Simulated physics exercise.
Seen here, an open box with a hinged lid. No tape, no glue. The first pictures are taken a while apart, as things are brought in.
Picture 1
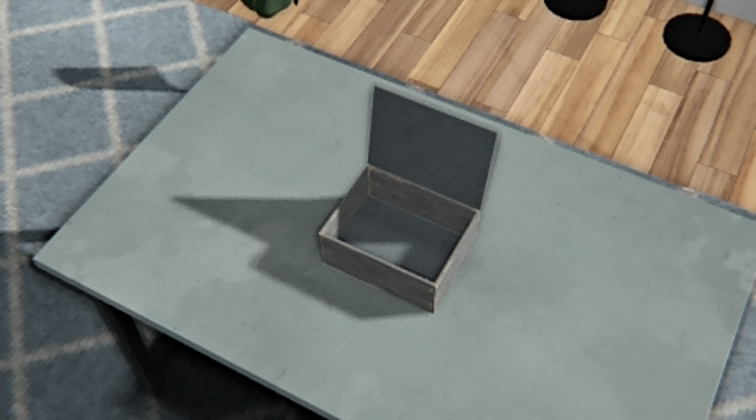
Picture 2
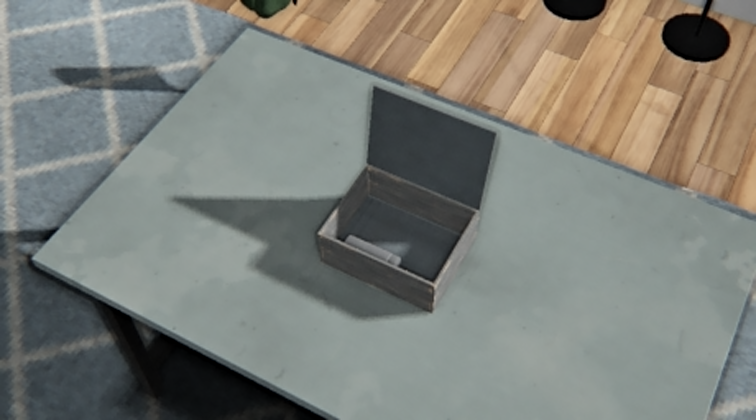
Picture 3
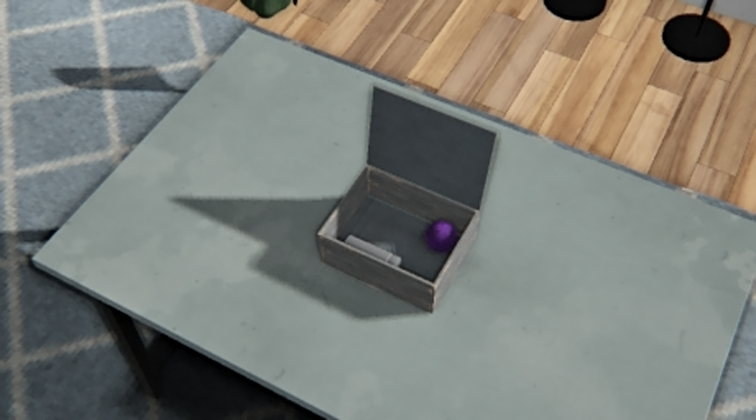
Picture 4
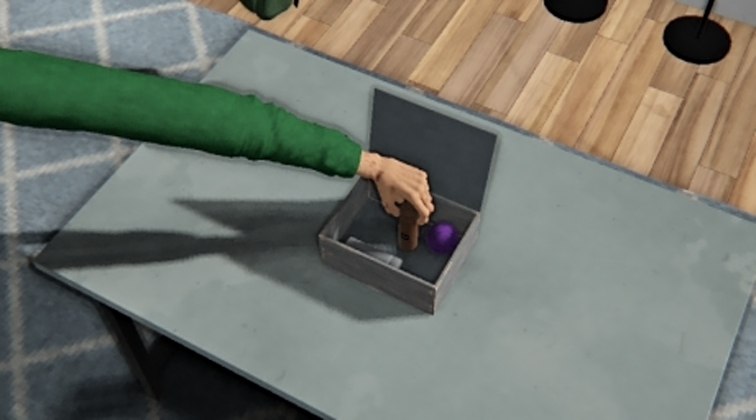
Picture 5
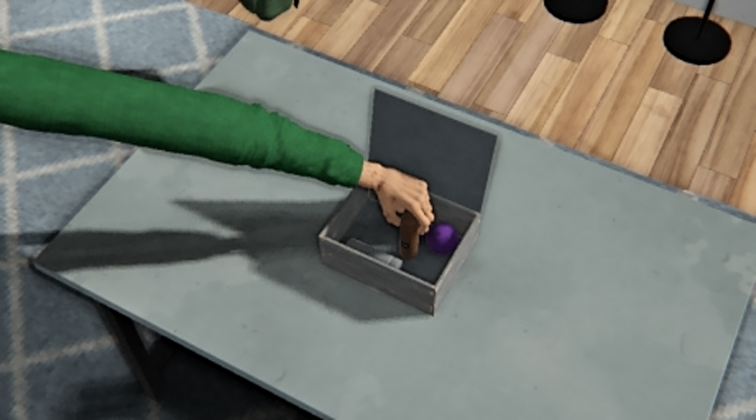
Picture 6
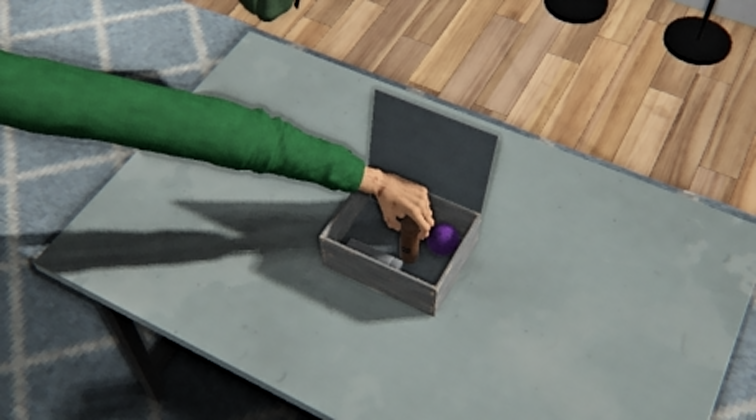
On a gray table, an open box with a hinged lid gained a small pale object, then a purple ball, before a green-sleeved arm reached in from the left and lowered a brown shaker inside.
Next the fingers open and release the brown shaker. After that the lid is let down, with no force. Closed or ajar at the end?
As it turns out, it is held up.
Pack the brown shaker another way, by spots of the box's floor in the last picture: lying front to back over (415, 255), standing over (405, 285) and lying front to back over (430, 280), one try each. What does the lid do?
First try: It shuts flat; second try: It is held up; third try: It shuts flat.
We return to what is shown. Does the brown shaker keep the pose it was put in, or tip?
It stays as placed.
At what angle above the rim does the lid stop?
About 14°.
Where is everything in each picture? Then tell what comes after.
The last thing is not in view yet, in the first picture.
The last thing is not in view yet, in the second picture.
The last thing is not in view yet; purple ball (441, 237), in the third picture.
On its way; brown shaker (408, 226); purple ball (442, 238), in the fourth picture.
On its way; brown shaker (409, 235); purple ball (442, 239), in the fifth picture.
Put in, still held; brown shaker (410, 240); purple ball (443, 240), in the sixth picture.
Then, 1.20 s on from there, lid starting down.
Then, 1.60 s on from there, lid 59° above the rim.
Then, 1.70 s on from there, lid 47° above the rim.
Then, 1.90 s on from there, lid 16° above the rim.
In the end, lid 15° above the rim; all 3 unmoved. At the end, from the last picture's camera, brown shaker near (410, 241).
